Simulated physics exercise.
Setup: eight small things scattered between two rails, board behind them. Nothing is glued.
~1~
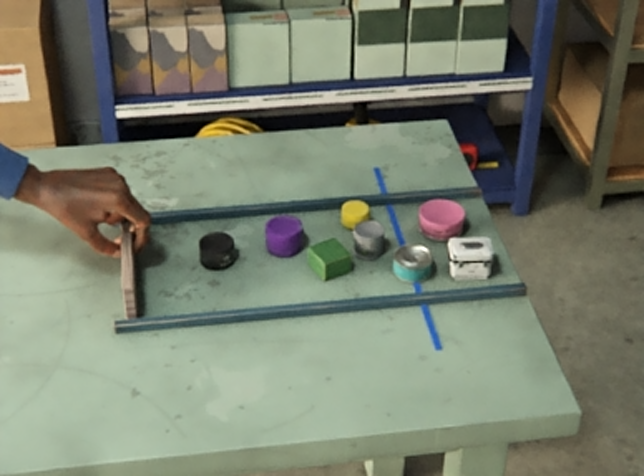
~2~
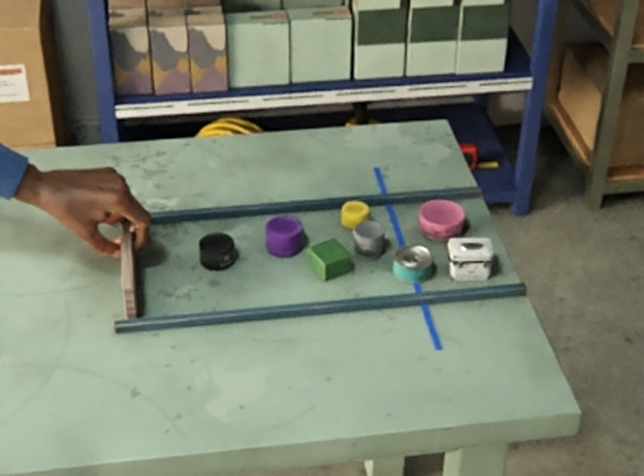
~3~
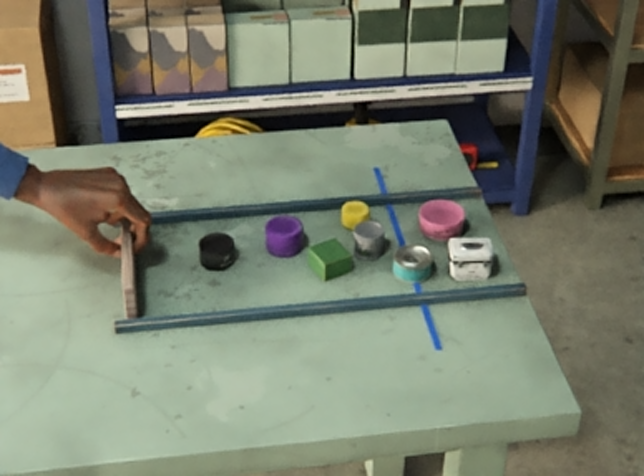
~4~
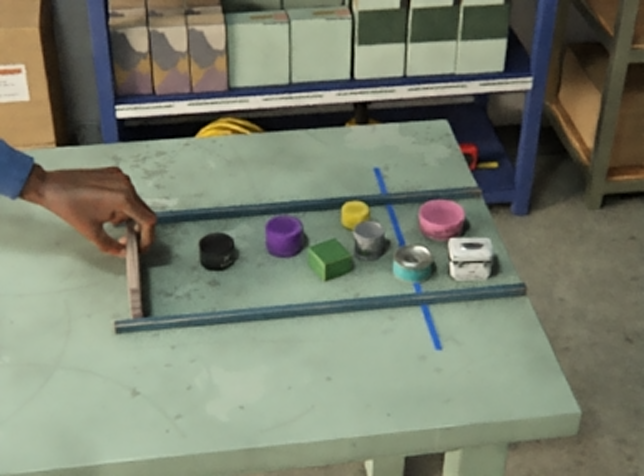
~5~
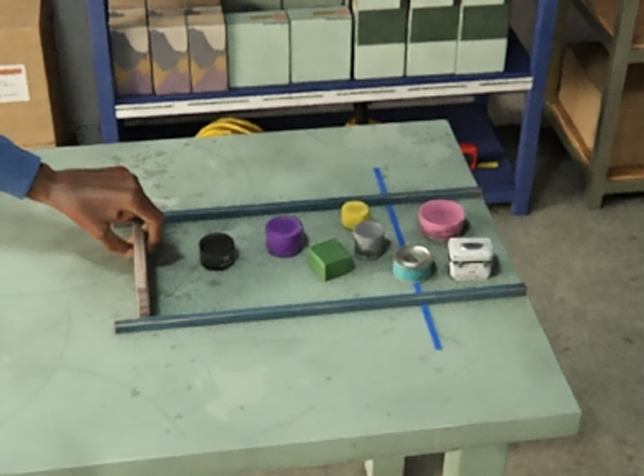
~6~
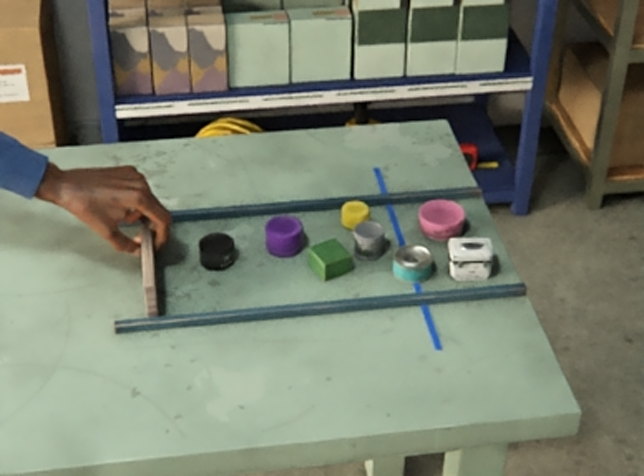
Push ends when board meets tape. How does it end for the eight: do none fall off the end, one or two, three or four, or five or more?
It ends with none off the end.
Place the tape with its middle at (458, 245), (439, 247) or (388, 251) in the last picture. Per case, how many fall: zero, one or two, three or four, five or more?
Three or four; just one or two; no fall at all.
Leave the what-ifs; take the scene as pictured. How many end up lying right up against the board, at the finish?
3 are in contact with it.
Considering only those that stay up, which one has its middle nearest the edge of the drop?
The white case.
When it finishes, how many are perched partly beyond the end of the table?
Result: 1.
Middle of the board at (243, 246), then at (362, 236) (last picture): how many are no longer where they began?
First position 2; second position 6.
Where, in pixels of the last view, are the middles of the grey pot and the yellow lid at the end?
The first ends close to (454, 238), the second close to (426, 203).
A little later, none off yet; white case at rest near (470, 258); pink pot at rest near (441, 221); turquoise tin at rest near (413, 264).
When it is over, the number that fall off is zero.
